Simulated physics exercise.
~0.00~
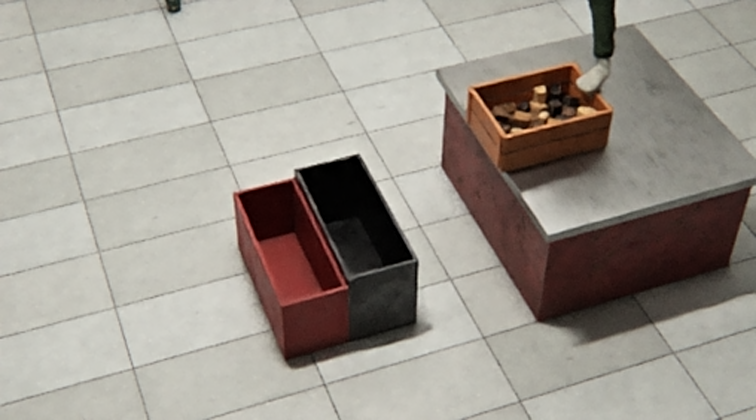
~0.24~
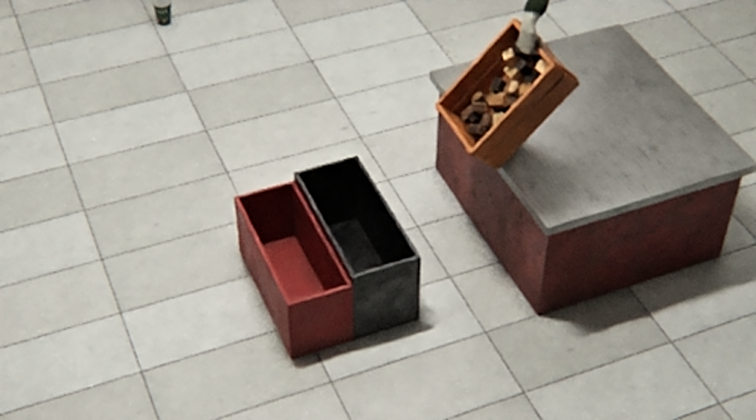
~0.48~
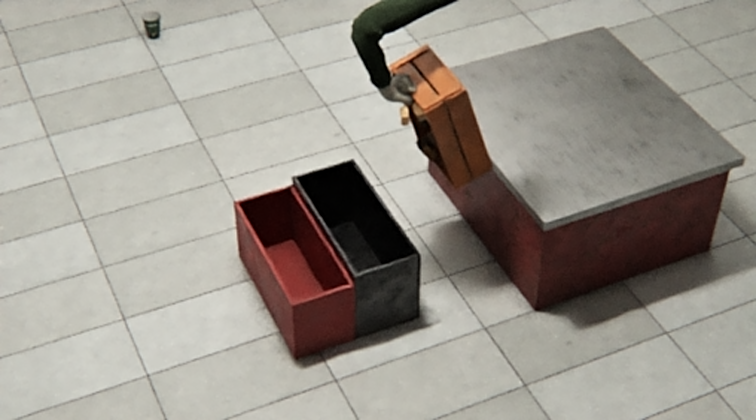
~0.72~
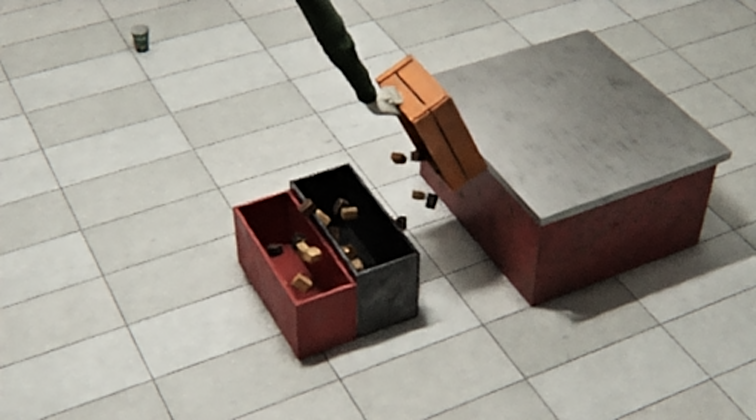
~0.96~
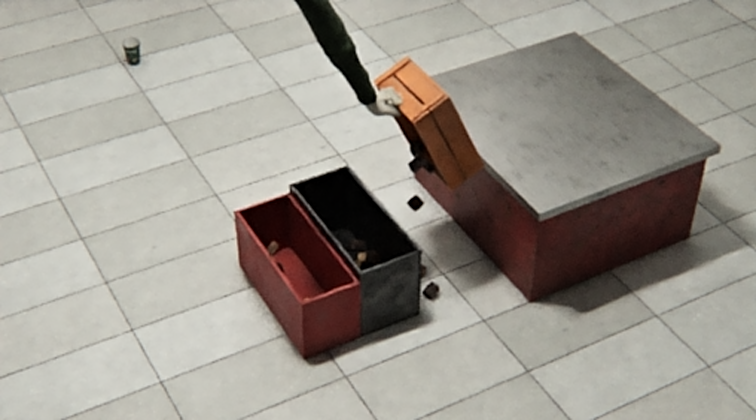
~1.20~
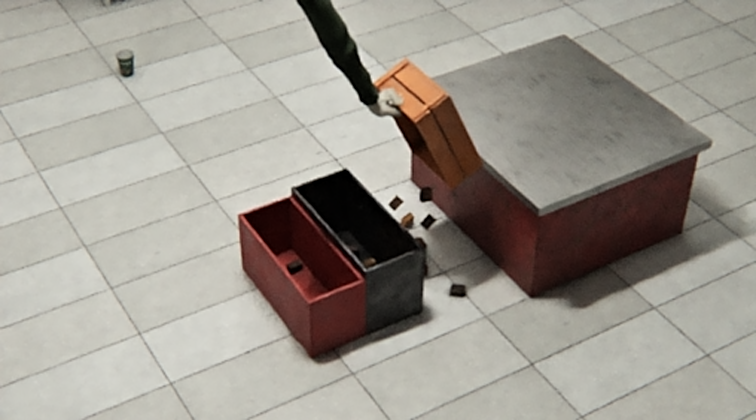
In the video, a gloved hand tips an orange crate of small wooden blocks leftward over a bench edge, spilling them toward a black tote and a red bin; some land inside each, while others fall to the floor between the bench and tote as the crate stays tilted.
